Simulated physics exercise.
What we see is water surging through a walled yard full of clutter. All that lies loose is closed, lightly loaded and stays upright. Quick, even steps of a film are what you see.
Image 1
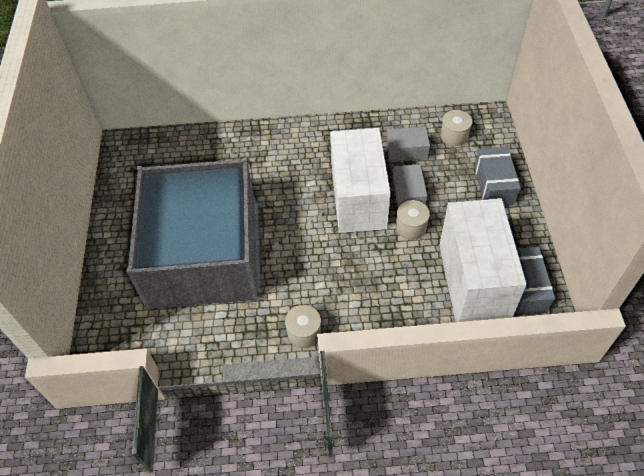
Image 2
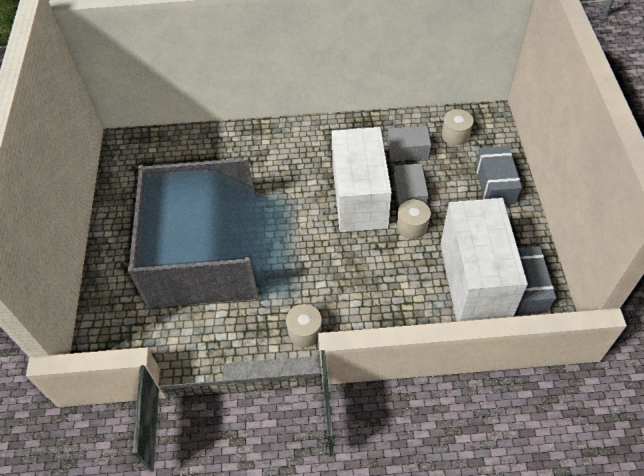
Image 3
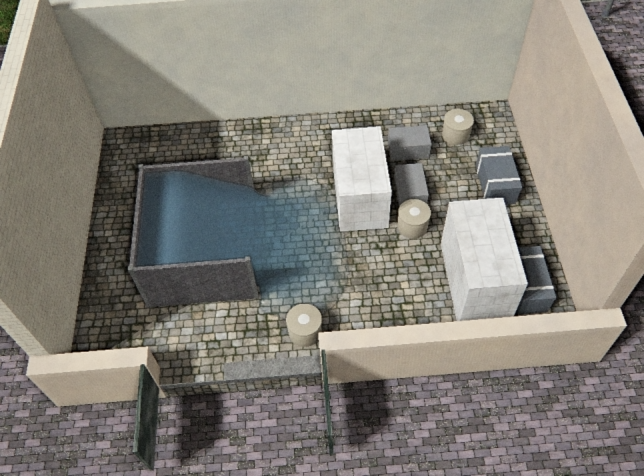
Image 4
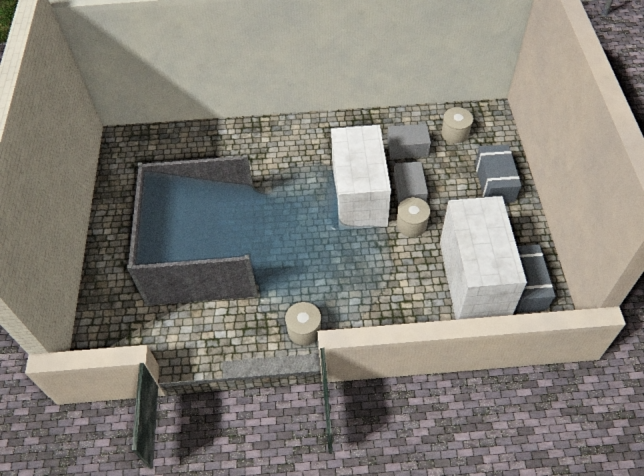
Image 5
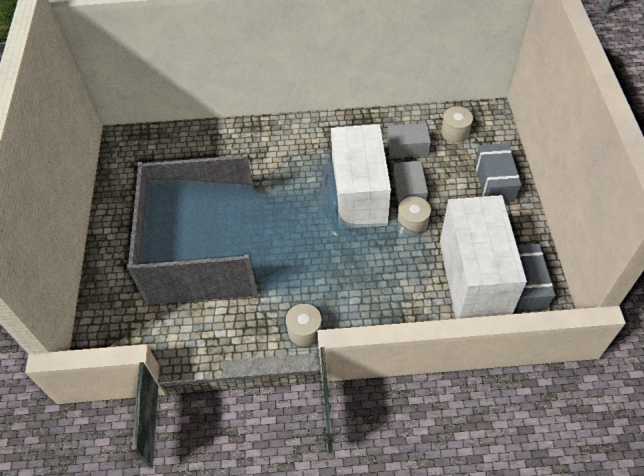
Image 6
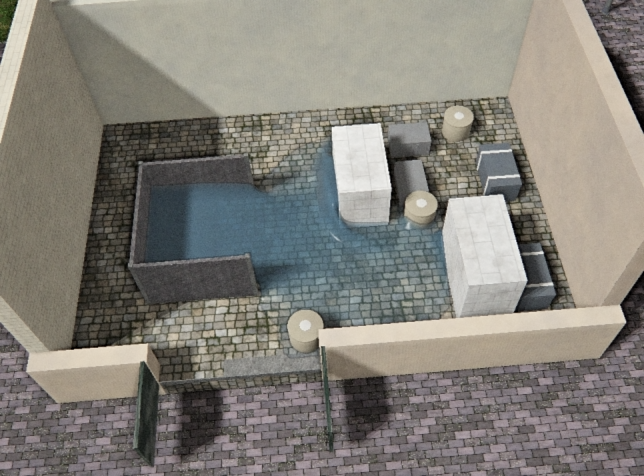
Water surging from an open-sided tank across a walled cobbled yard, spreading around white blocks and slightly shifting a round tub.
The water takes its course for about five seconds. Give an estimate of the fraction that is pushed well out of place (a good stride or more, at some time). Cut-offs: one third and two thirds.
Two thirds or more.
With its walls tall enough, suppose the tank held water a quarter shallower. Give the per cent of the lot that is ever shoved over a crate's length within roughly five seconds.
90 in a hundred, or close to it.
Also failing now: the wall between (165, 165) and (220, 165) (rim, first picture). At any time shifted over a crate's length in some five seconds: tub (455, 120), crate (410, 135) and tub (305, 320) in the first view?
Each in turn, ends up that far off, ends up that far off, never travels that far.
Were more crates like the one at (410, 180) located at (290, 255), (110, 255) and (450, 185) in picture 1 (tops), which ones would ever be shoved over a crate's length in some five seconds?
Shoved clear, stays put, shoved clear.
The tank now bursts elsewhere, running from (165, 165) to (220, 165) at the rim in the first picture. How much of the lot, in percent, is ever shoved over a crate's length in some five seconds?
Close to 40 in a hundred.
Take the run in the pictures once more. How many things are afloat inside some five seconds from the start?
I make it 5 of them.
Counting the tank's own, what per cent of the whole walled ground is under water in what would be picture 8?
40 %.
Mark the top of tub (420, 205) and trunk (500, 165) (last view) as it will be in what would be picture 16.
Roughly (455, 131), then (522, 150).
A moment on, 1 of 7 are well off their spots; 0 afloat.
Next, 1 of 7 are well off their spots; 3 afloat.
Later, 5 of 7 are well off their spots; 5 afloat.
In the end, 5 of 7 are well off their spots, and 6 have been at some point; 5 afloat.
